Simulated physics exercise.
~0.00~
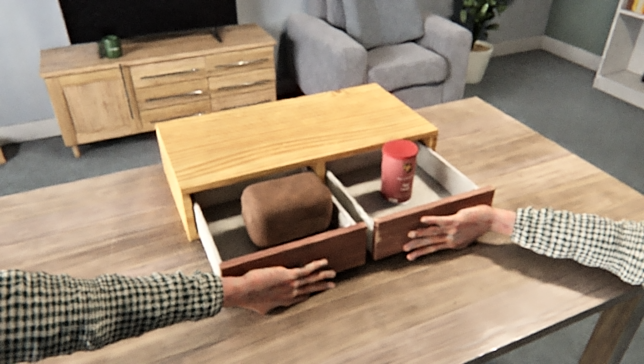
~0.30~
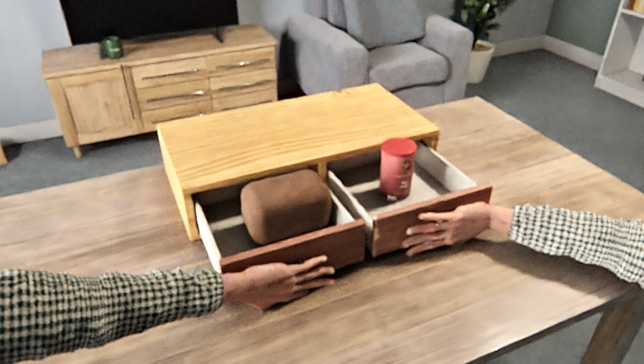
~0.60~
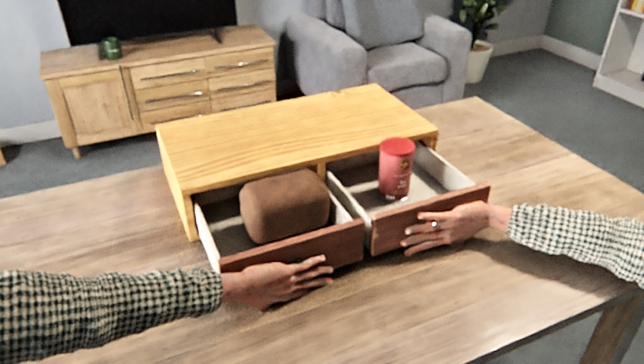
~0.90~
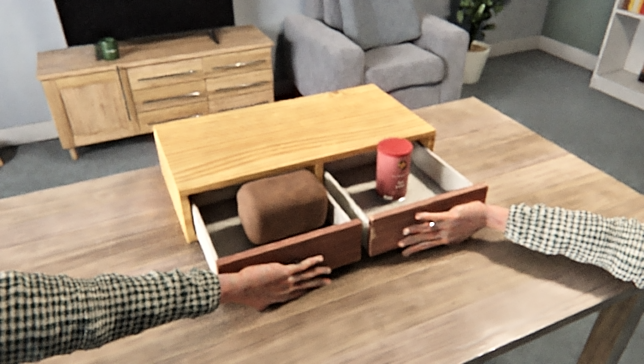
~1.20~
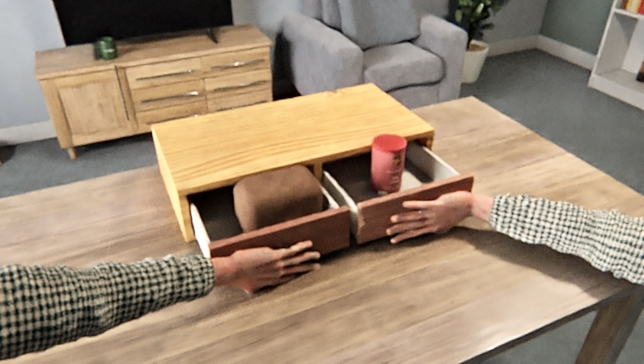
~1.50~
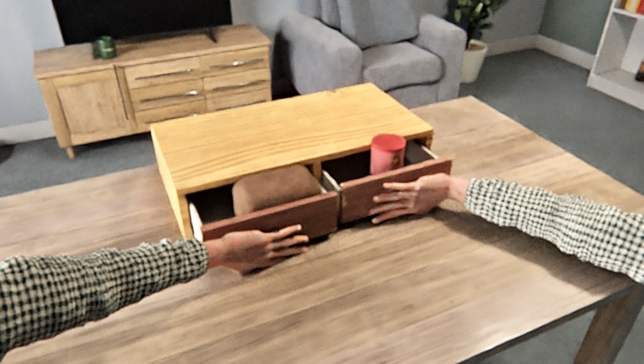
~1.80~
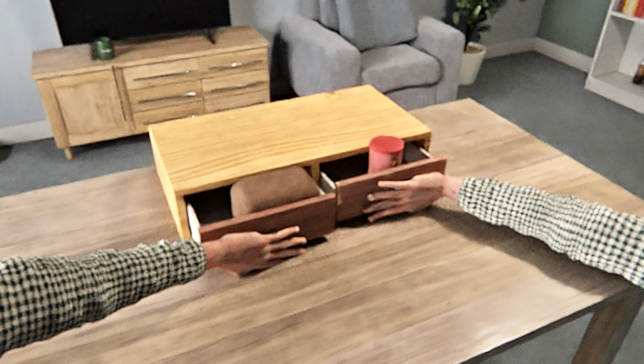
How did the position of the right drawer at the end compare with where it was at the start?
At the start the right drawer was pulled well out of the chest, and by the end it had been pushed back and a little to the left, sitting farther in but still ajar.
